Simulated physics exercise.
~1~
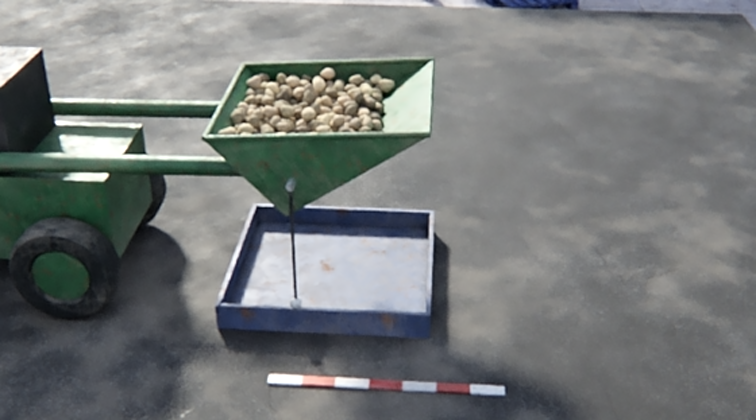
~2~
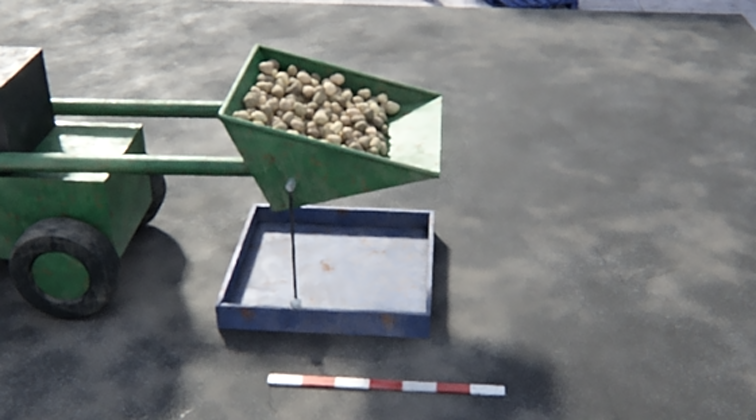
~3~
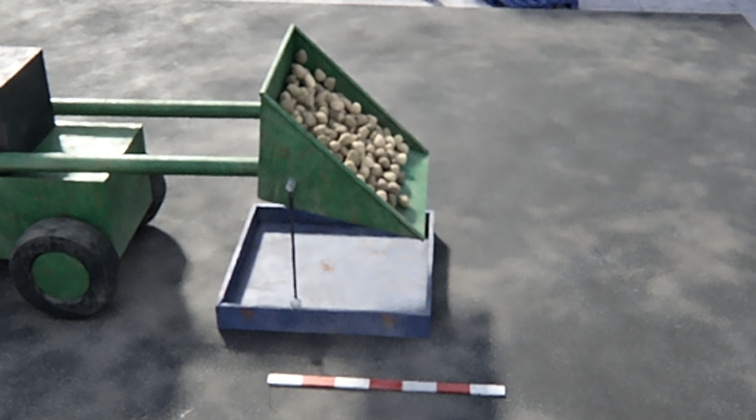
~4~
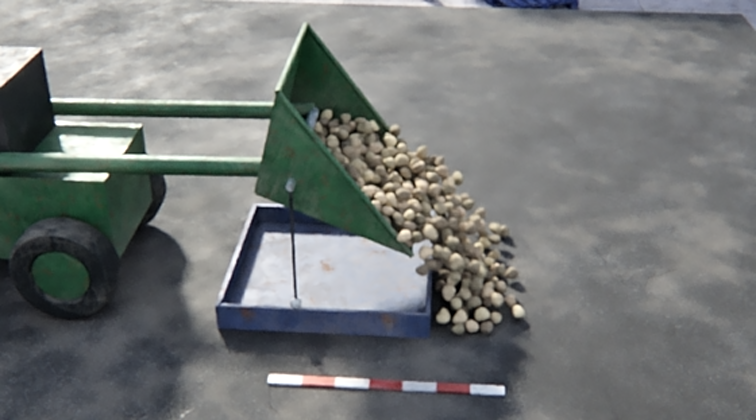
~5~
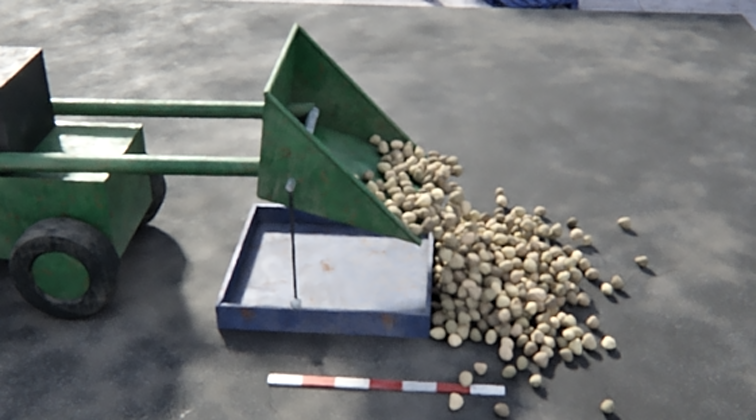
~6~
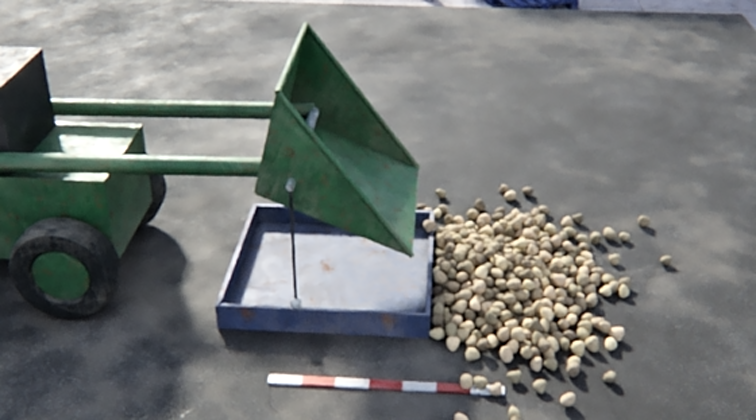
Green loader bucket tipping forward and jerking back and forth, spilling round stones past a blue tray onto grey ground, leaving both empty.
